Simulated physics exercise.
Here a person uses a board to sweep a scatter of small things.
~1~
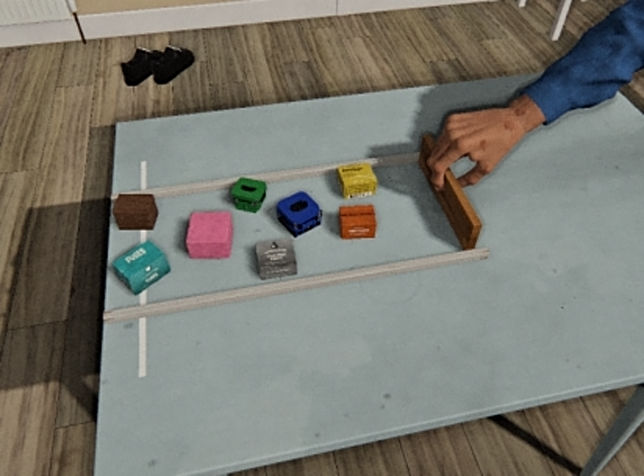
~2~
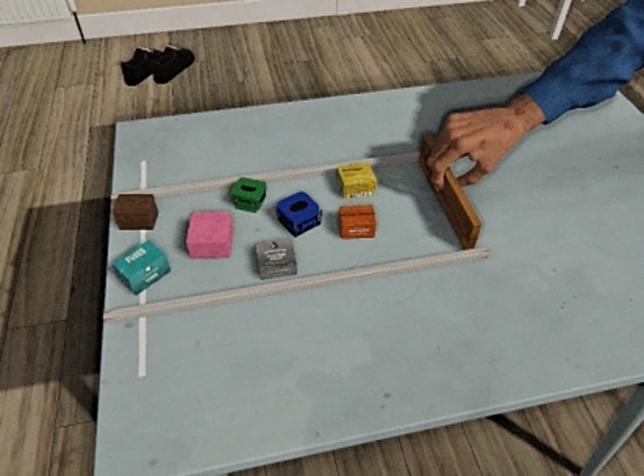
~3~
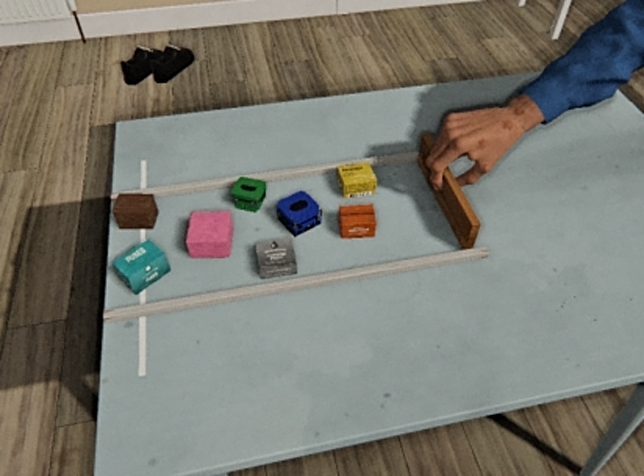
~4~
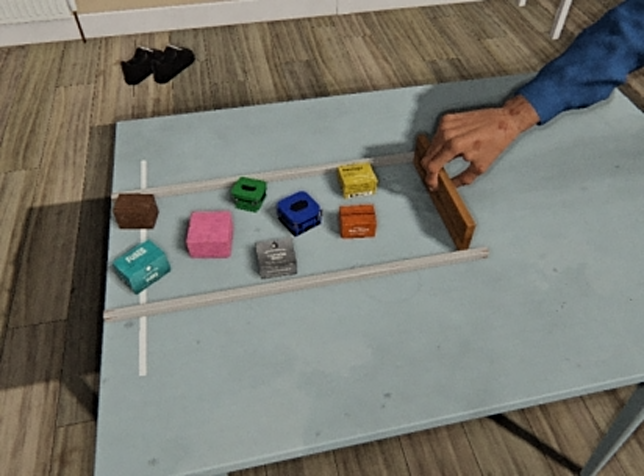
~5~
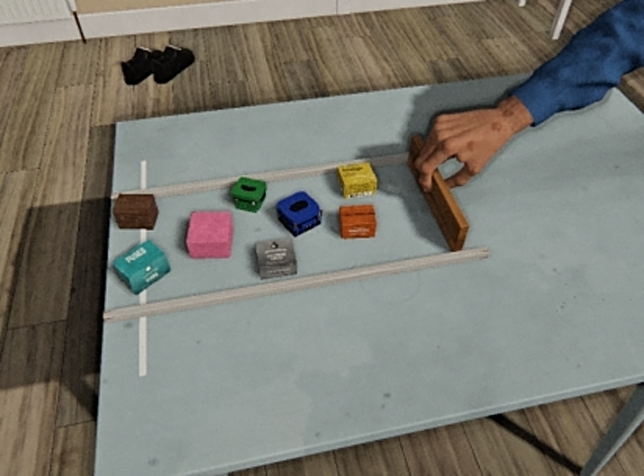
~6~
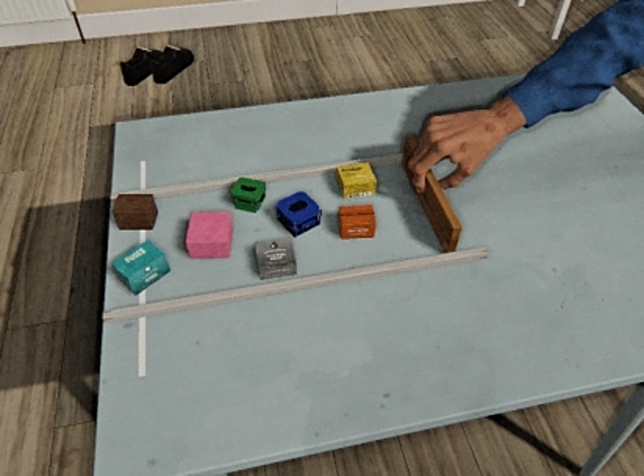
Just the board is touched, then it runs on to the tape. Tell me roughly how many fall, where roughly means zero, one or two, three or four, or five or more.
Roughly, five or more fall.
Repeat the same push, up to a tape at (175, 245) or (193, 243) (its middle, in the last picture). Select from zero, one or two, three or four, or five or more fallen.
The falls would be one to two; 1 or 2.
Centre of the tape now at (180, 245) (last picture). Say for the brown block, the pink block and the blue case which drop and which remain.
The brown block topples down, the pink block stays put, the blue case stays put.
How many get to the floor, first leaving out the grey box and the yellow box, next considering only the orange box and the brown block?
Counts - first: 3; second: 3.
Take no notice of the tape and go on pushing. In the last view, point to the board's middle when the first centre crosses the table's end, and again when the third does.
(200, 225) and (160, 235).
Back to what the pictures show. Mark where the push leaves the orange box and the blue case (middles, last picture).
In the last picture, roughly (117, 279) and (117, 237).
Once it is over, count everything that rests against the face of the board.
I count 3 of them.
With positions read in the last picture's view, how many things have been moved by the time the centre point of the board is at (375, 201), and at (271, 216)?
Answer - first 1, then 6.
Soon after, none off yet; brown block at rest near (136, 212); turquoise box at rest near (142, 267); pink block at rest near (210, 235).
Then, none off yet; brown block at rest near (136, 212); turquoise box at rest near (142, 267); pink block moved about its own width near (179, 241).
At rest, the number that fall off is five or more; fallen, grey box, green case, pink block, turquoise box and brown block.
